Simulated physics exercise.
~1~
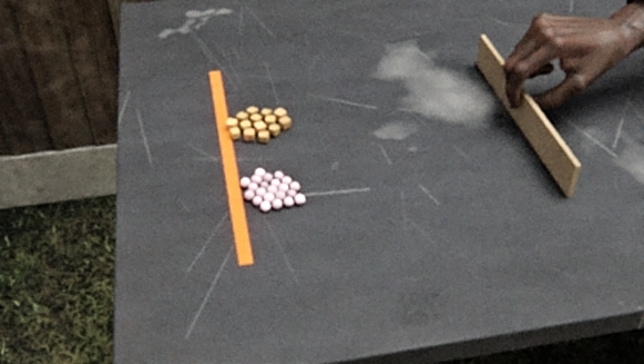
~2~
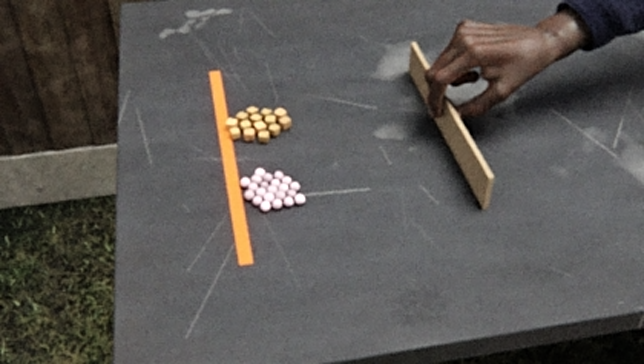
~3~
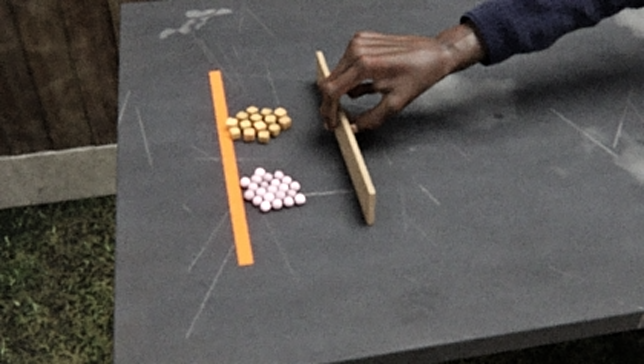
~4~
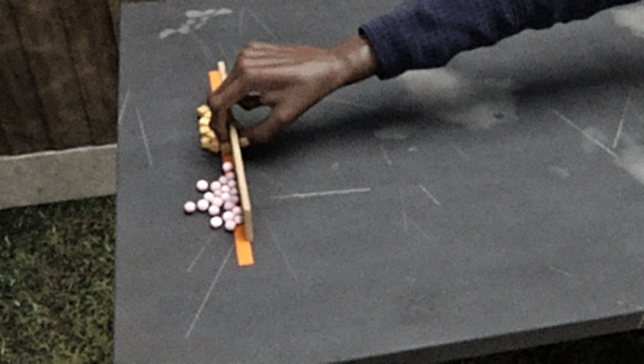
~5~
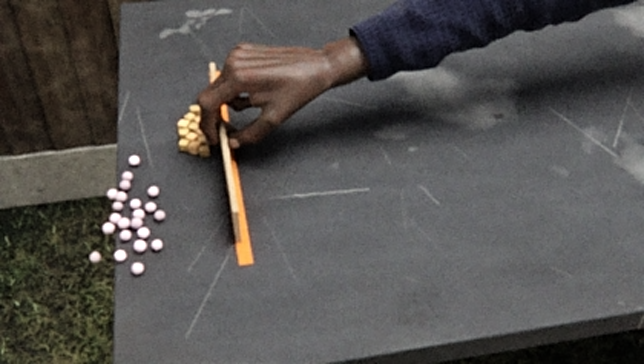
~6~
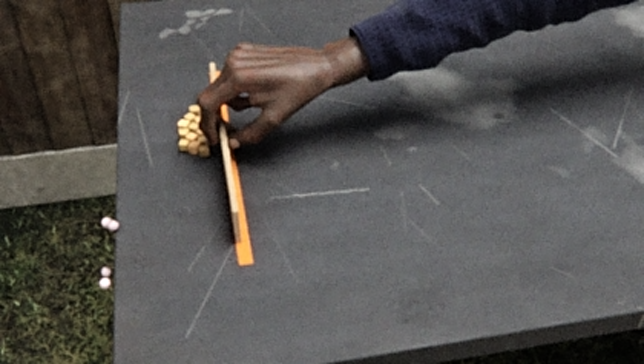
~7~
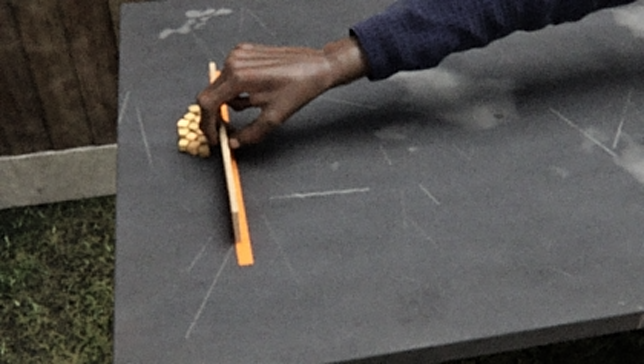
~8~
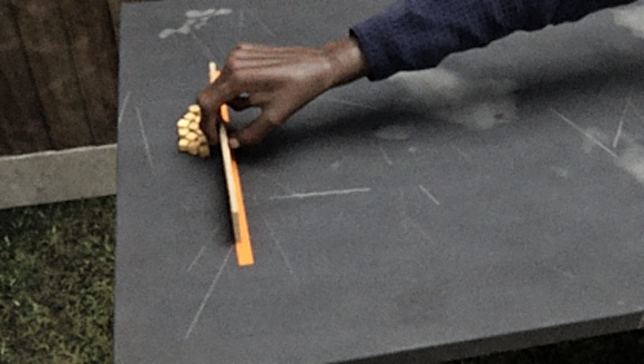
Hand sweeping a wooden strip left to orange tape, pink balls rolling off the table's left edge, yellowish pieces staying on top.
